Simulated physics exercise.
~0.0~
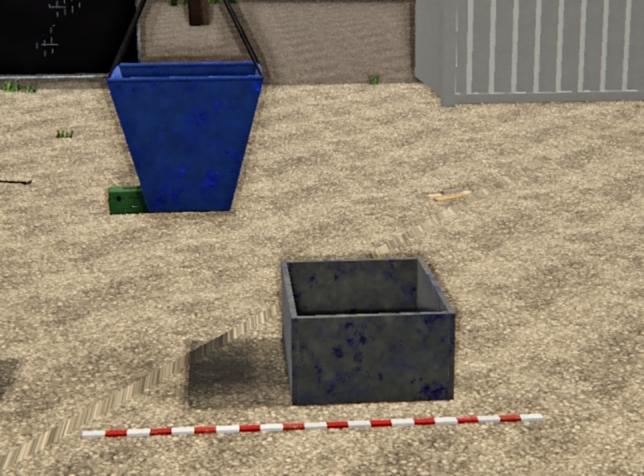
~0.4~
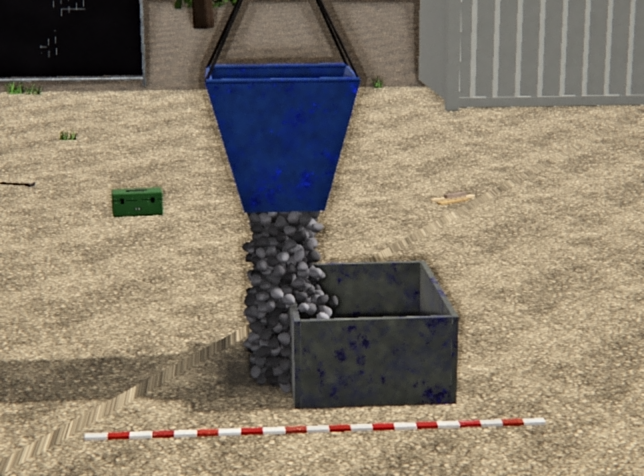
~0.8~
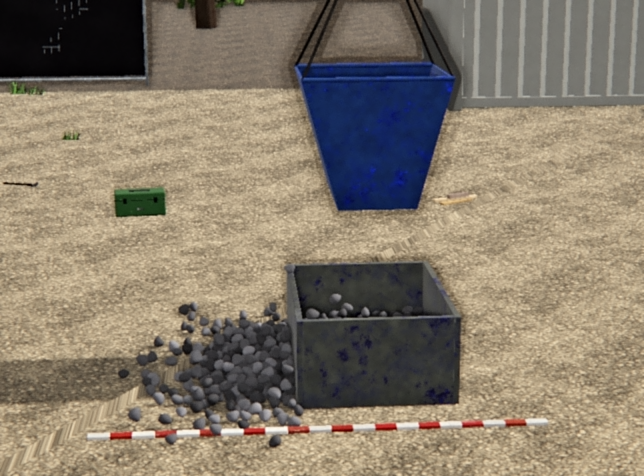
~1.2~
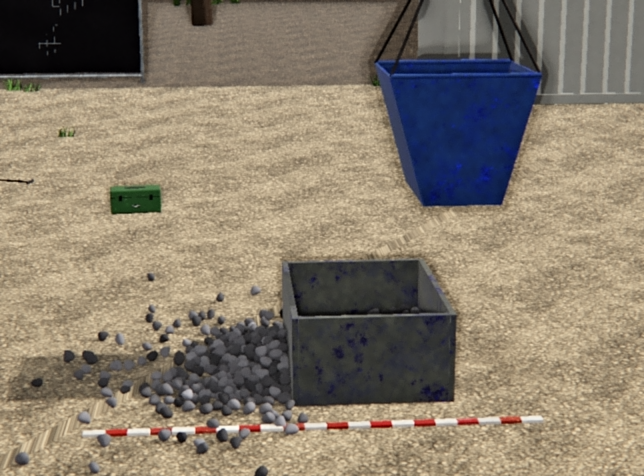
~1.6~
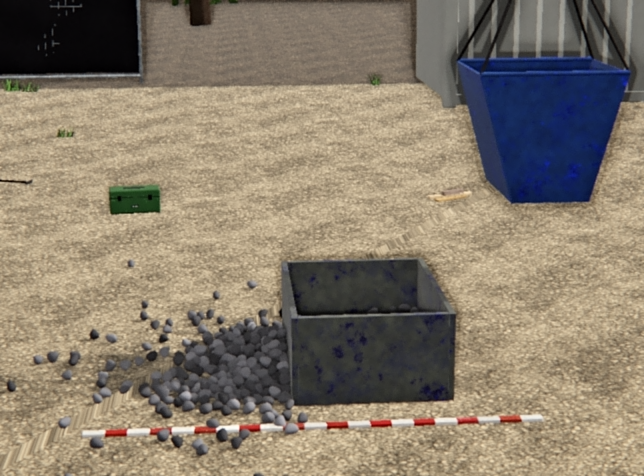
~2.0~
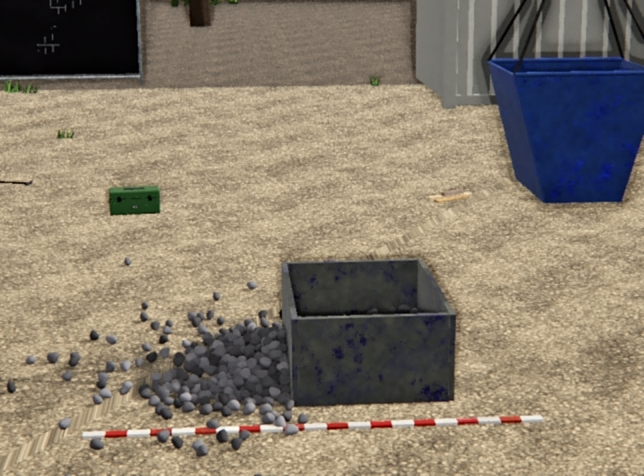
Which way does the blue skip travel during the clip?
The blue skip travels to the right, passing beyond the grey bin.
